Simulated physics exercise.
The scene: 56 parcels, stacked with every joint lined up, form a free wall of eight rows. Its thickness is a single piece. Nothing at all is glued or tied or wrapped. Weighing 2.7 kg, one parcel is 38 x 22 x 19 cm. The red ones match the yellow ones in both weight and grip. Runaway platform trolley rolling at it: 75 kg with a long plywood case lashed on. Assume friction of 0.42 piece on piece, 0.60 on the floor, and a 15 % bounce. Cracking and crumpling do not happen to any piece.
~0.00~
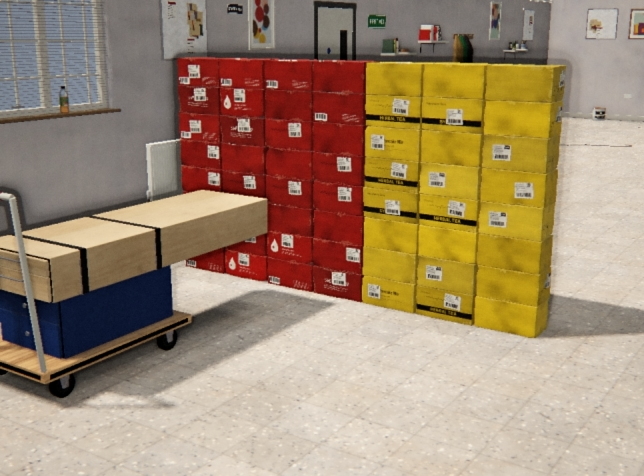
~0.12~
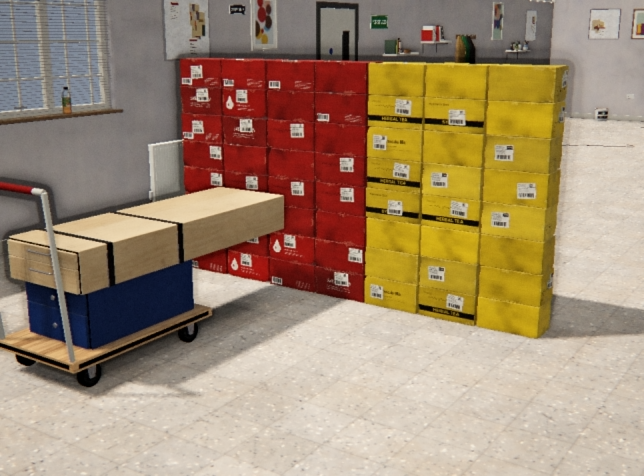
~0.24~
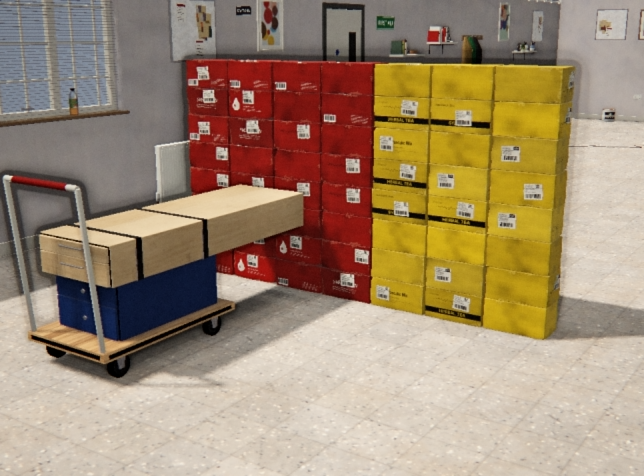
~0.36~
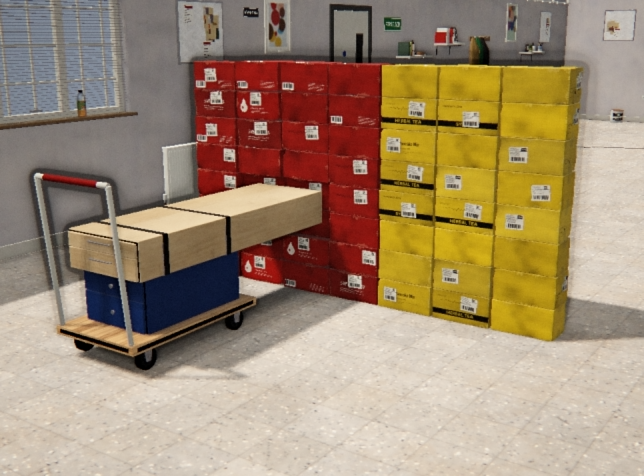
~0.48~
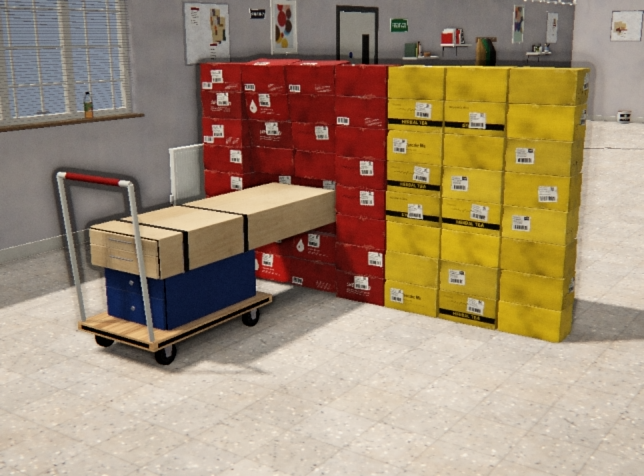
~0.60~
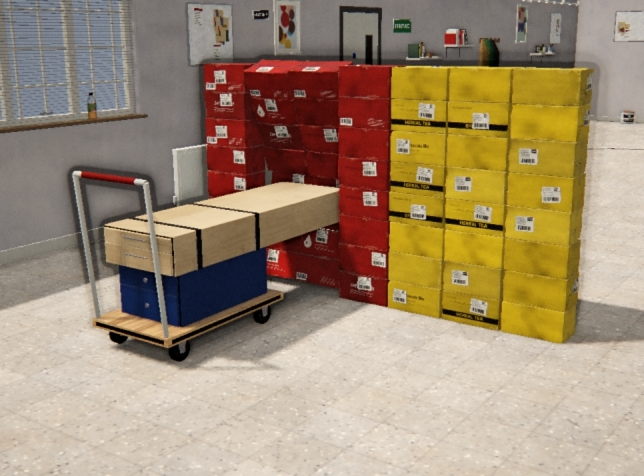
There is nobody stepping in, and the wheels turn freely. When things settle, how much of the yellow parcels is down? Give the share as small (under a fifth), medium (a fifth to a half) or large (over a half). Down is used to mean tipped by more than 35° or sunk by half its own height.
The share is small.
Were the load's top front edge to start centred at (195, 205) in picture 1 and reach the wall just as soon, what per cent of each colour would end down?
Yellow 0%, red 30%.
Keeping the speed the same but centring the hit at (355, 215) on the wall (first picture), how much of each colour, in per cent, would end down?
Down at the end: Yellow 30 percent, red 20 percent.
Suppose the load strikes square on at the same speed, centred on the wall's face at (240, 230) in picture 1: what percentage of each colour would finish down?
That hit would leave yellow at 0 and red at 70 per cent down.
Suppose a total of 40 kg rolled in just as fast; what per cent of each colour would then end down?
In that case yellow comes to 0 and red to 50 percent.
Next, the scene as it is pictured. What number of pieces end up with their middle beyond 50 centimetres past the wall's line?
About 12 pieces.
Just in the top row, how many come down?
The number is 2.
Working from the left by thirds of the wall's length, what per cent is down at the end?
Left third 50 per cent, middle 30 per cent, right 0 per cent.
Around 0.74 s, load 30 cm past the wall's line, still rolling; none of the 24 yellow parcels down (6 of 56 in all colours); top yellow parcel unmoved.
Around 0.94 s, load 40 cm past the wall's line, still rolling; none of the 24 yellow parcels down (16 of 56 in all colours); top yellow parcel unmoved.
Around 1.32 s, load 55 cm past the wall's line, still rolling; none of the 24 yellow parcels down (16 of 56 in all colours); top yellow parcel unmoved.
Finally (2.9 s), load 78 cm past the wall's line, stopped; none of the 24 yellow parcels down (16 of 56 in all colours); top yellow parcel unmoved; top red parcel unmoved. That is 0 per cent. Seen by the last camera, middles, top yellow parcel near (427, 83), top red parcel near (372, 81).
